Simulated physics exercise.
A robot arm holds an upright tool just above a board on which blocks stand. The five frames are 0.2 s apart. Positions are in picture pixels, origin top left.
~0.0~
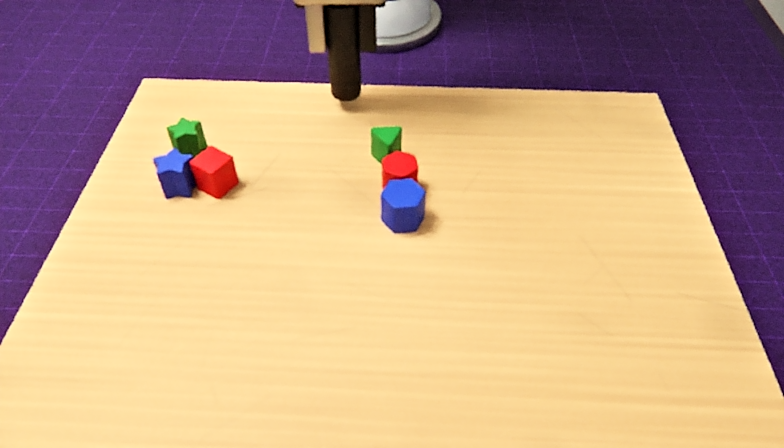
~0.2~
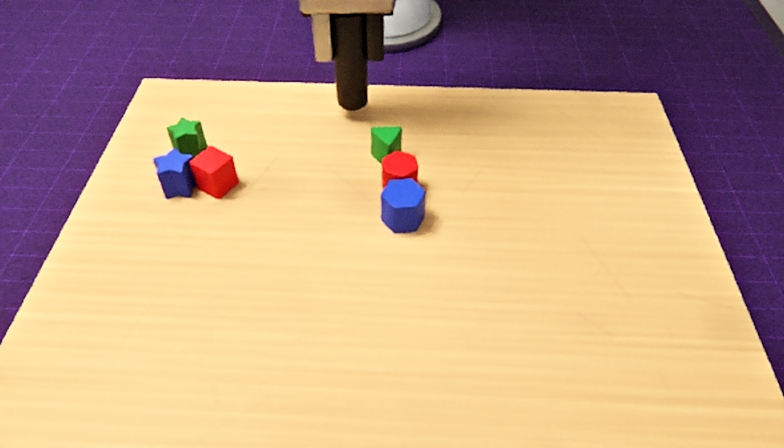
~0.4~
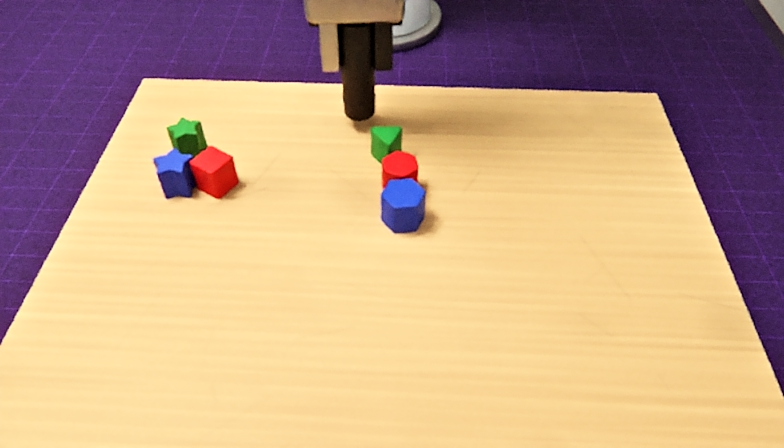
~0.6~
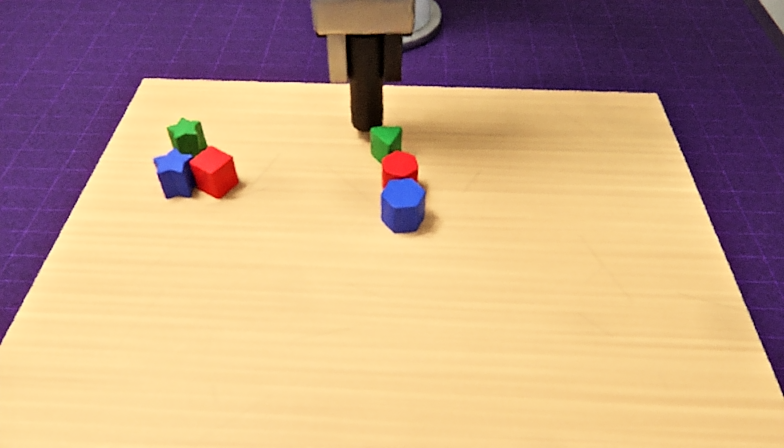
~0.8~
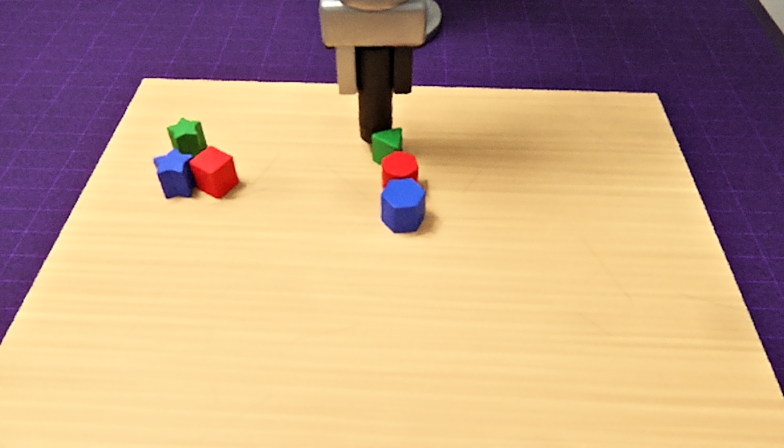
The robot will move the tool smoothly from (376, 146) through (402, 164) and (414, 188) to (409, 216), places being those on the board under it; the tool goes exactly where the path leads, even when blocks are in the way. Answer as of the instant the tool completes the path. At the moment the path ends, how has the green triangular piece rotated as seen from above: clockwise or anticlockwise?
It twists anticlockwise.
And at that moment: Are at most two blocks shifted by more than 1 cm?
I believe not.
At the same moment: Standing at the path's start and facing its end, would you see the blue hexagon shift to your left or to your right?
It's pushed right.
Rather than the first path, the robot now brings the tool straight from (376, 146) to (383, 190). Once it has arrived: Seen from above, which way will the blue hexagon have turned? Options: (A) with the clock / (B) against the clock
A: With the clock.
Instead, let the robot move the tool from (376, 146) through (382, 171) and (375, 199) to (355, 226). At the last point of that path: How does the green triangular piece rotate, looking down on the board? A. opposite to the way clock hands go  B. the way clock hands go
Letter A.
What follows on the original path. One third of the way, tool (403, 153); green triangular piece (418, 155); red hexagon (402, 171), turned 20° clockwise; blue hexagon (402, 199).
Two thirds of the way, tool (414, 177); green triangular piece (428, 182), turned 15° clockwise; red hexagon (395, 185), turned 55° clockwise; blue hexagon (394, 214), turned 35° anticlockwise.
At the end, tool (409, 205); green triangular piece (436, 203), turned 45° anticlockwise; red hexagon (376, 203), turned 110° clockwise; blue hexagon (380, 234), turned 95° anticlockwise.
